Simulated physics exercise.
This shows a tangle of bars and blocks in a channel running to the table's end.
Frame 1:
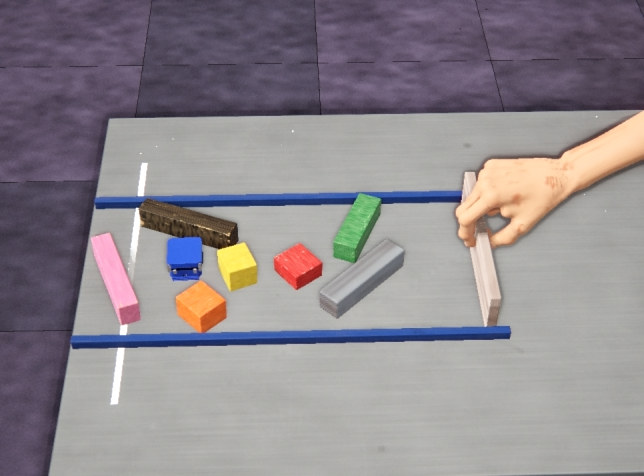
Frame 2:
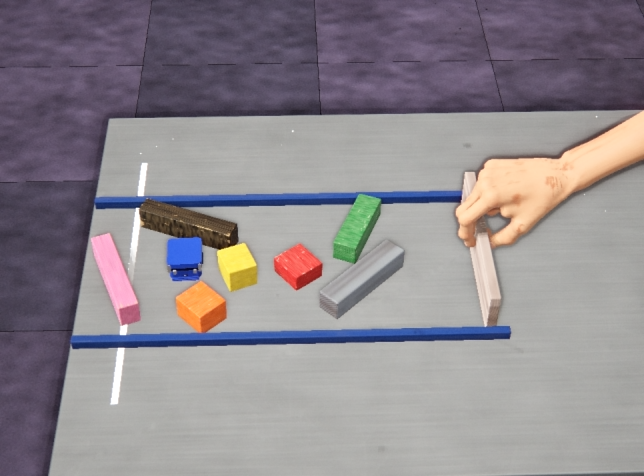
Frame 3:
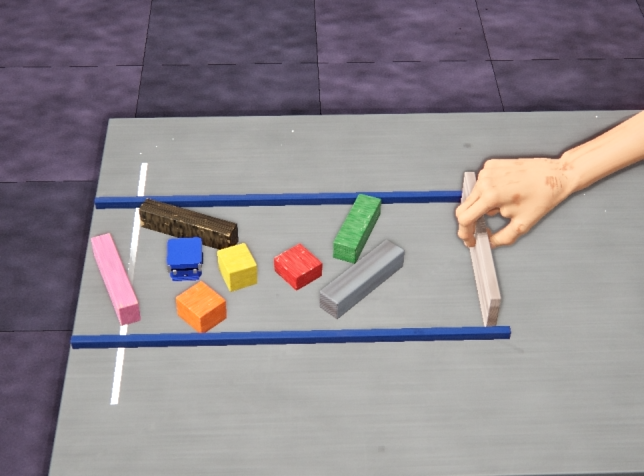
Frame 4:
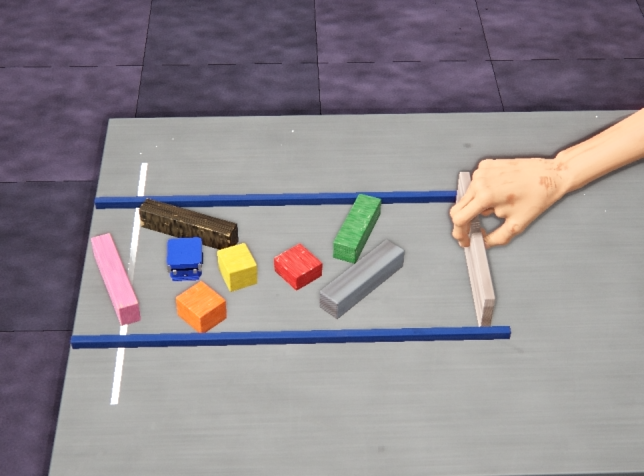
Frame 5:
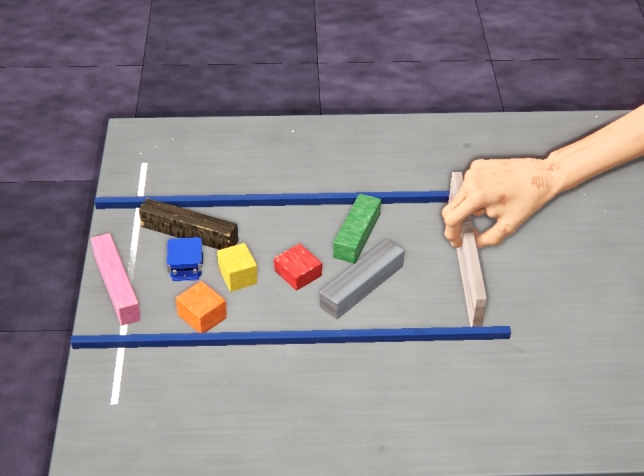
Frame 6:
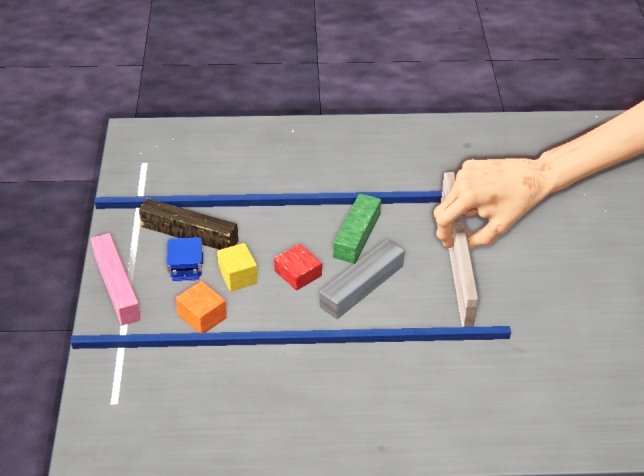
A hand gripping a pale upright board at the right of a grey tabletop, seen from above at a steady angle, stays still at first, then slides the board a short way left between two blue rails. Inside the channel lie a pink bar and a black bar near a white line at left, blue, yellow, orange and red blocks, and green and grey bars. None of them moves, and the board touches none.
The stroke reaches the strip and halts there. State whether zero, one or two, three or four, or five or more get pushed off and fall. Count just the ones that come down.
It sends over the edge three or four pieces.
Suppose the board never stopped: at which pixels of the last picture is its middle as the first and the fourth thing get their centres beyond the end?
The middle is at about (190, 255), later at about (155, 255).
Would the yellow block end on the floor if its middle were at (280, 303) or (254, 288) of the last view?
First place: It does not drop; second place: It does not drop.
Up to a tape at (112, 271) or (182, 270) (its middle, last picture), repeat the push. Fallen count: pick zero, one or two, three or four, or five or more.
One after the other: Five or more, then one or two.
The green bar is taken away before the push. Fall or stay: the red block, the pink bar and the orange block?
Final state: Red block in place, pink bar off, orange block in place.
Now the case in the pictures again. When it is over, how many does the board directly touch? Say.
It touches 2.
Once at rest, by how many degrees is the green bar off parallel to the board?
Around 20 degrees.
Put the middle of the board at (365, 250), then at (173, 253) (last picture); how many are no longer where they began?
It comes to 2 for the first spot, 8 for the other.
A little later, none off yet; pink bar at rest near (116, 278); blue case at rest near (185, 259); black bar at rest near (188, 225).
When it is over, the number that fall off is three or four; down, yellow block, black bar, blue case and pink bar.
